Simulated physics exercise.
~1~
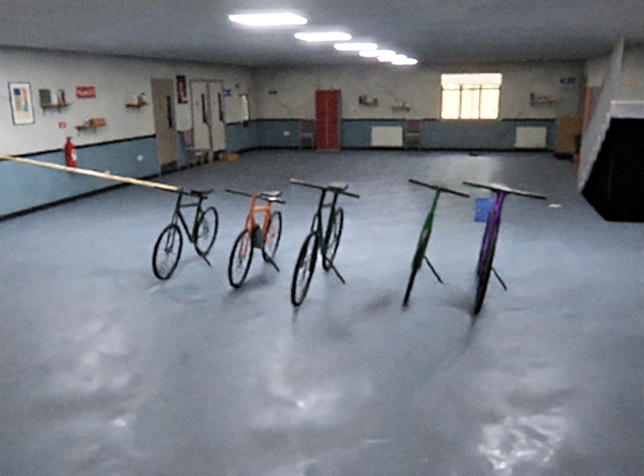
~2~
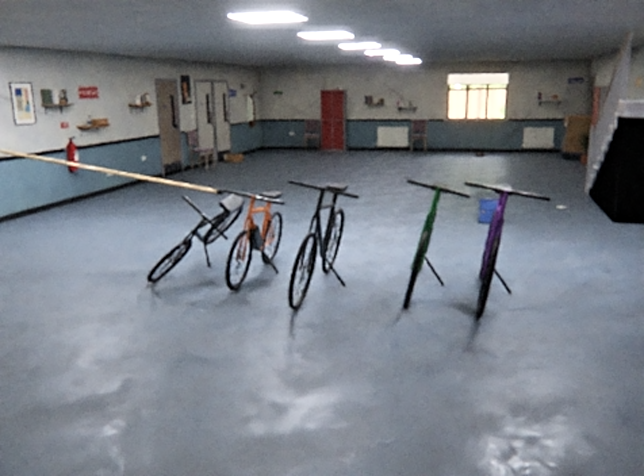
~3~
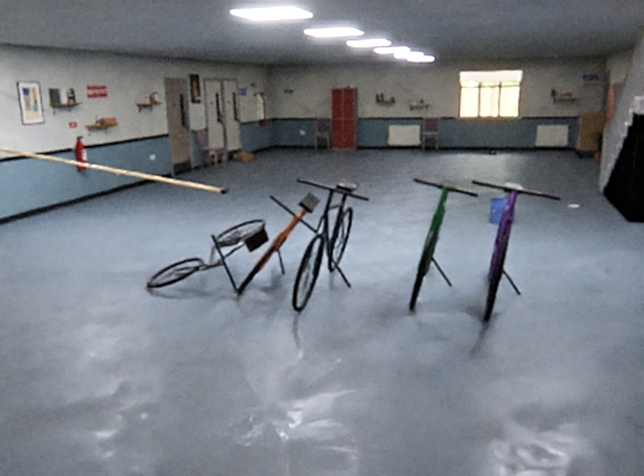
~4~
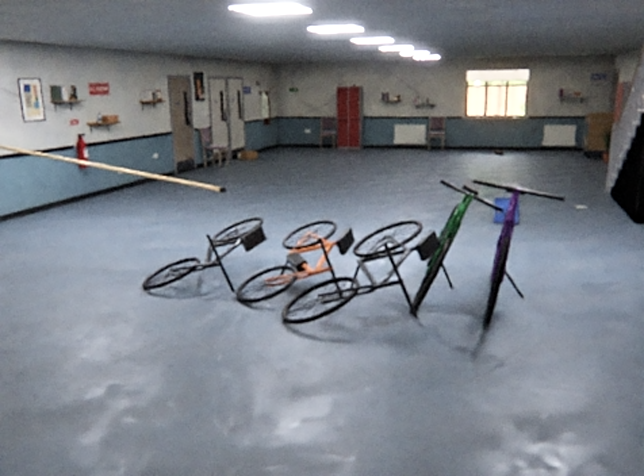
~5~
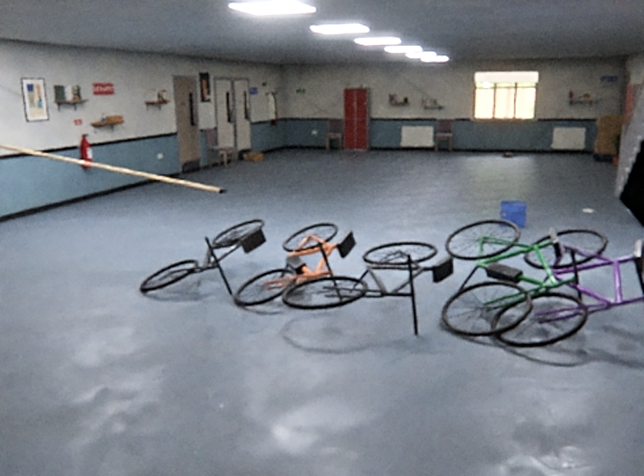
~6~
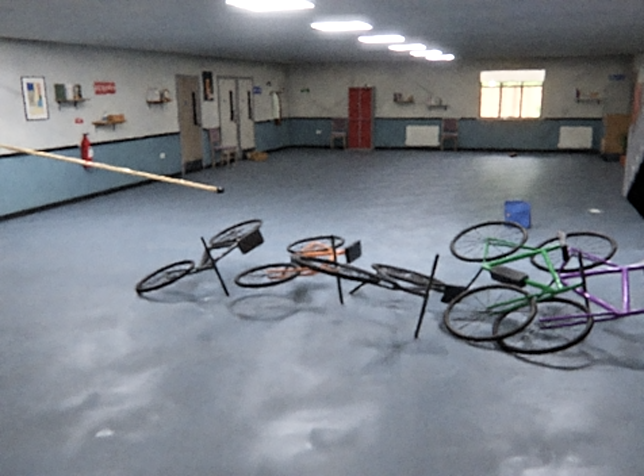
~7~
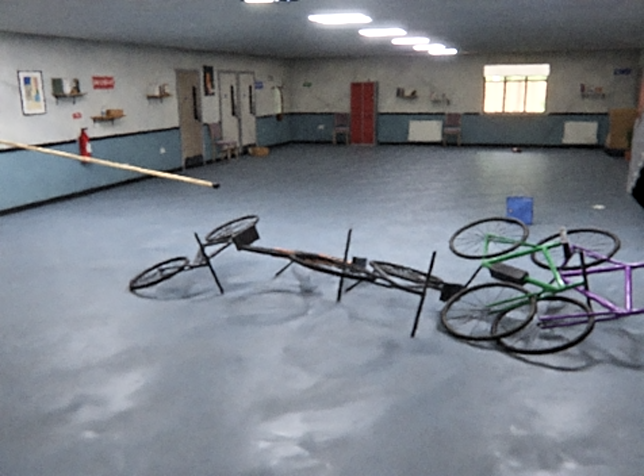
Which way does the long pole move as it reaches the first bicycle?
The pole moves to the right, pushing its tip toward the row of bicycles.
